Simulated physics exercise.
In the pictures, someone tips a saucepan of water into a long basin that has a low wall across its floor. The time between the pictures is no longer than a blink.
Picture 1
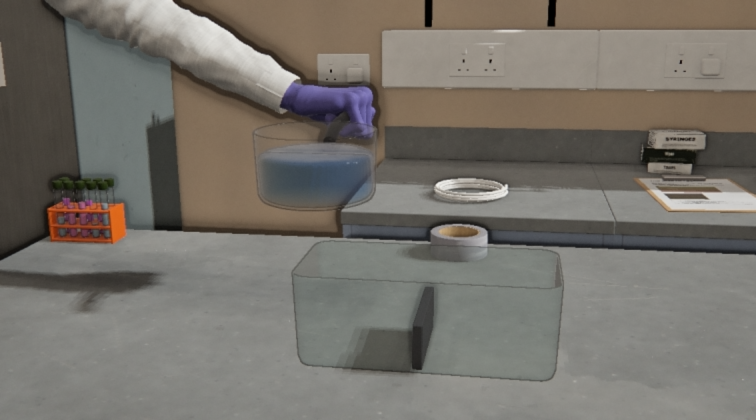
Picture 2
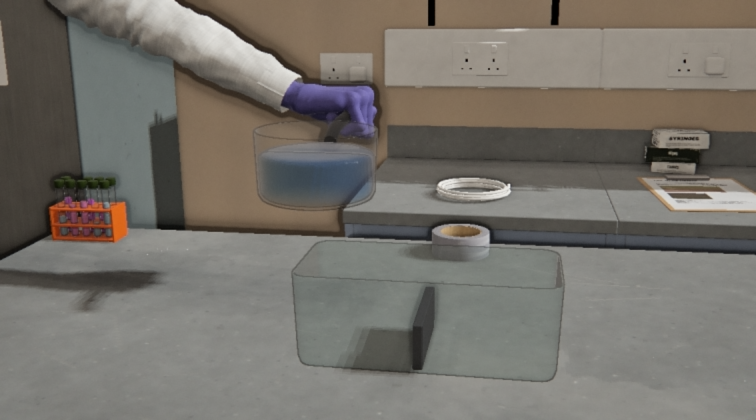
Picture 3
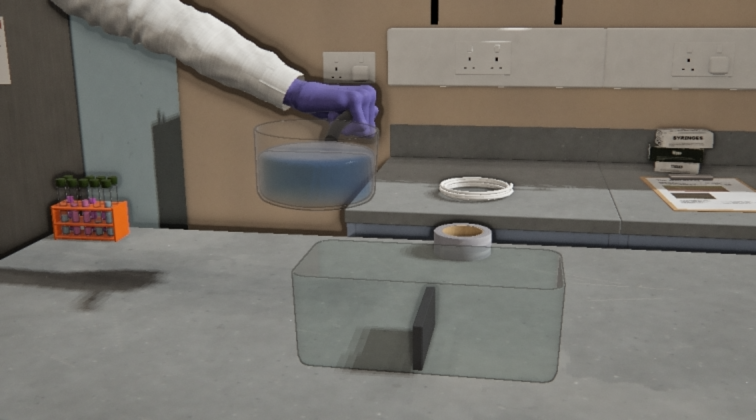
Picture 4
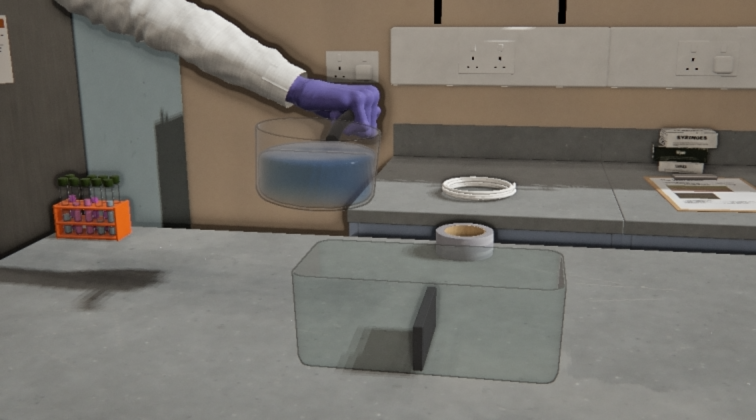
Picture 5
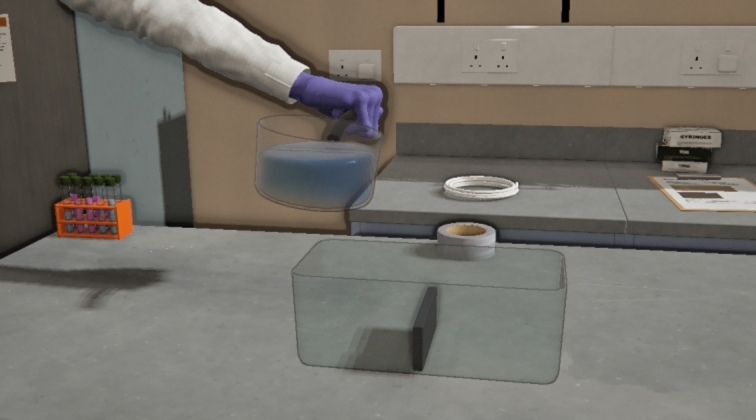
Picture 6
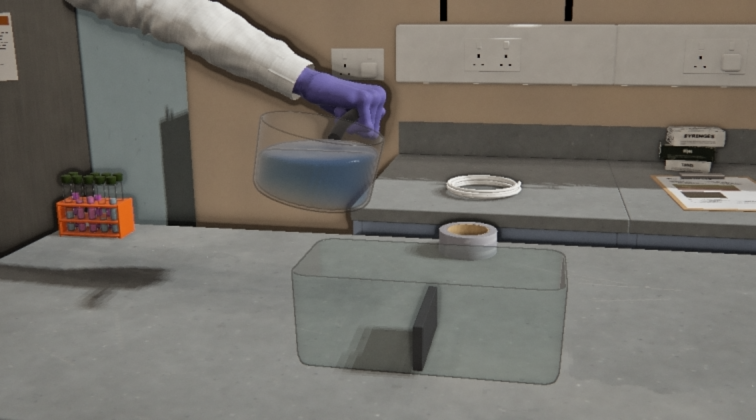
A purple-gloved hand at the end of a white sleeve holds a clear round pan of blue water above a grey laboratory worktop, seen from the front. Below stands a long clear basin with a low dark wall inside, a tape roll behind it and an orange tube rack at left. The pan starts level, then tilts slightly down to the right as the view drifts slightly.
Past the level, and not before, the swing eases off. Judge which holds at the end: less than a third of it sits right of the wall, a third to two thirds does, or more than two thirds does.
The right of the wall is going to hold one third to two thirds.
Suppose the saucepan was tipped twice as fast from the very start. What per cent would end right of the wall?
About 35 in a hundred.
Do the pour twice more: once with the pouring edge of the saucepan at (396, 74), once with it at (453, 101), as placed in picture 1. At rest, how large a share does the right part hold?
The first start gives some 90 %, the second some 95 %.
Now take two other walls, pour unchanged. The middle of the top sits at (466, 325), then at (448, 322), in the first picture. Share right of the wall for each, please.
The first position gives around 5 percent, the second around 20 percent.
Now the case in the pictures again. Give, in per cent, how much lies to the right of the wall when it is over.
Close to 50 percent.
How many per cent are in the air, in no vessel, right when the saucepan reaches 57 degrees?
Estimate: 20 per cent, roughly.
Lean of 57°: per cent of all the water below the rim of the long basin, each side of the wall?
Near 5 on the left, 0 on the right.
A moment on, the tilt is 57° and 77 per cent is still to pour, 3 is left of the wall and 2 right of it.
Next, the tilt is 86° and 25 per cent is still to pour, 17 is left of the wall and 47 right of it.
Then the tilt is 93° and 5 per cent is still to pour, 42 is left of the wall and 50 right of it.
Later the tilt is 93° and 1 per cent is still to pour, 48 is left of the wall and 50 right of it.
Finally, 49 per cent lies left of the wall, 50 right of it and 0 outside.
